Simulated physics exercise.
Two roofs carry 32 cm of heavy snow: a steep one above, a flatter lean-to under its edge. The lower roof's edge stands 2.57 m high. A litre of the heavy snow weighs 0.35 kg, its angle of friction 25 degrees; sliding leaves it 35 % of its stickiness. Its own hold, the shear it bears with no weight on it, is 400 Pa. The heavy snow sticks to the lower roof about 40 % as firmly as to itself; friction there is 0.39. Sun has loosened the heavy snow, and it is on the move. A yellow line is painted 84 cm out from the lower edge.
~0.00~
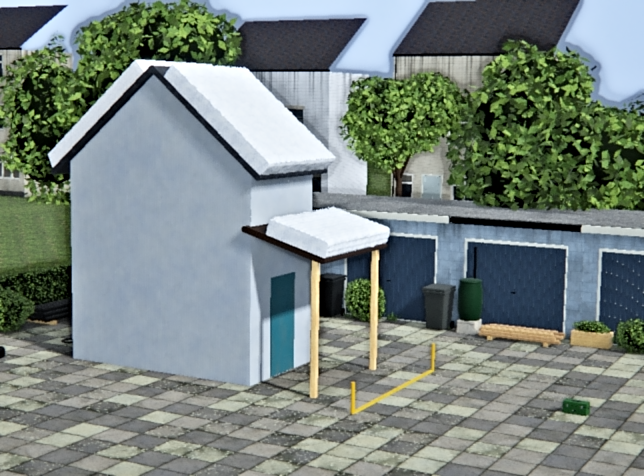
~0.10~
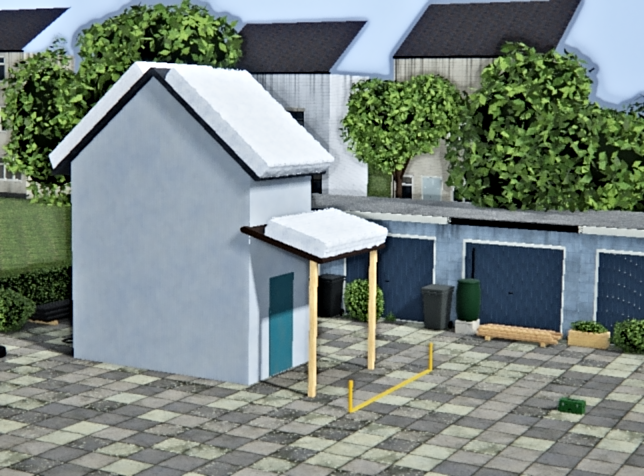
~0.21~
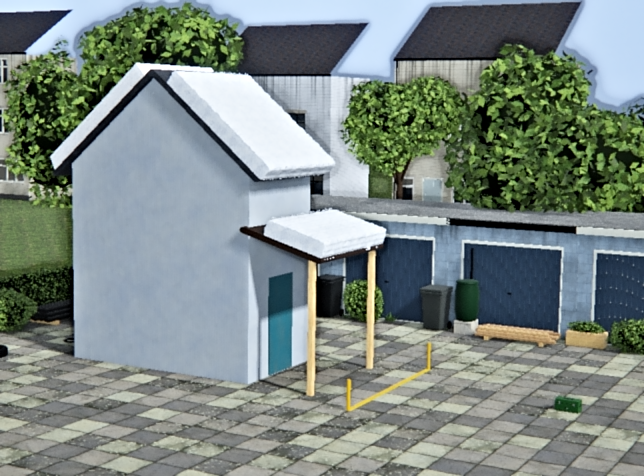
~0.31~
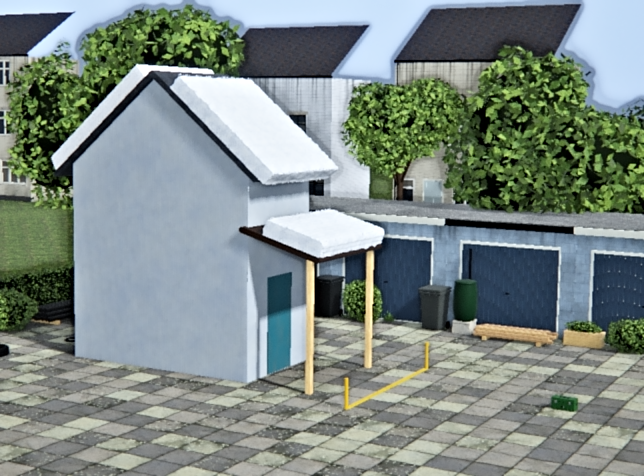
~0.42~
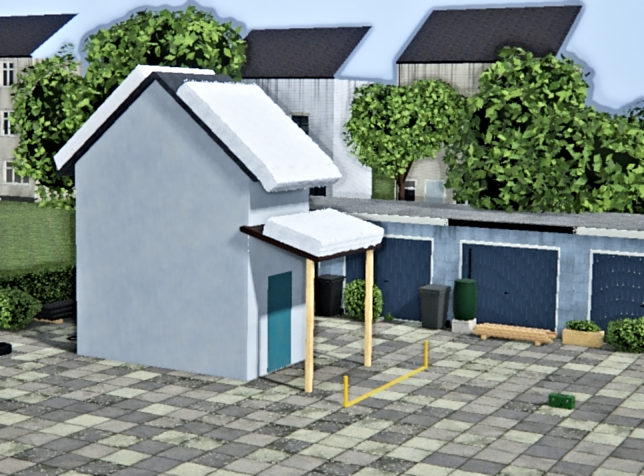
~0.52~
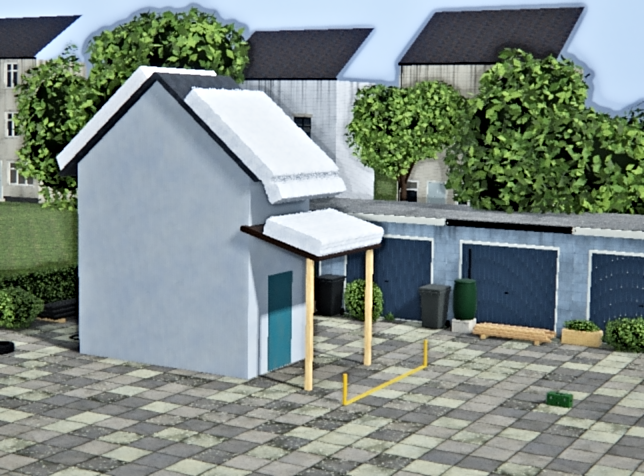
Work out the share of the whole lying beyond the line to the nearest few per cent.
Close to 69 per cent.
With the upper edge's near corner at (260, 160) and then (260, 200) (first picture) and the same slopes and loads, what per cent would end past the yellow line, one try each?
In that order: 65 %, 65 %.
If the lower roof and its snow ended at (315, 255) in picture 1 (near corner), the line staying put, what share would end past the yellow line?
In that case some 65 per cent.
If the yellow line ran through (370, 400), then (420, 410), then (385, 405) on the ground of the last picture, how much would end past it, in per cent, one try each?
In that order: 65 %, 45 %, 55 %.
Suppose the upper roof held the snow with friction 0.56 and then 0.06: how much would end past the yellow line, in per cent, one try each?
In turn about 60 %, 70 %.
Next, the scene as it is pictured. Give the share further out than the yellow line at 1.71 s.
Near 60 %.
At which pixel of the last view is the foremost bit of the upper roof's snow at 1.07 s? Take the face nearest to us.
Around (333, 238).
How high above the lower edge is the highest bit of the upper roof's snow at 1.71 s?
Some 0.6 m.
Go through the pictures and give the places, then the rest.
In the first picture, leading edge of the heavy snow at (262, 166).
In the second picture, leading edge of the heavy snow at (261, 168), its middle shifted 2.4 cm.
In the third picture, leading edge of the heavy snow at (263, 171), its middle shifted 9.0 cm, 3 % of it past the upper edge, in one piece.
In the fourth picture, leading edge of the heavy snow at (265, 178), its middle shifted 20 cm, 7 % of it past the upper edge, in one piece.
In the fifth picture, leading edge of the heavy snow at (271, 172), its middle shifted 36 cm, 13 % of it past the upper edge, cracking.
In the sixth picture, leading edge of the heavy snow at (277, 187), its middle shifted 56 cm, 20 % of it past the upper edge, cracking.
After 1.07 s, none is below the lower edge and 0 % is past the line.
After 1.71 s, 65 % is below the lower edge and 59 % is past the line.
After 2.36 s, 77 % is below the lower edge and 69 % is past the line.
After 3.00 s, 77 % is below the lower edge and 69 % is past the line.
After 3.10 s, at the end, 77 % is below the lower edge and 69 % is past the line.
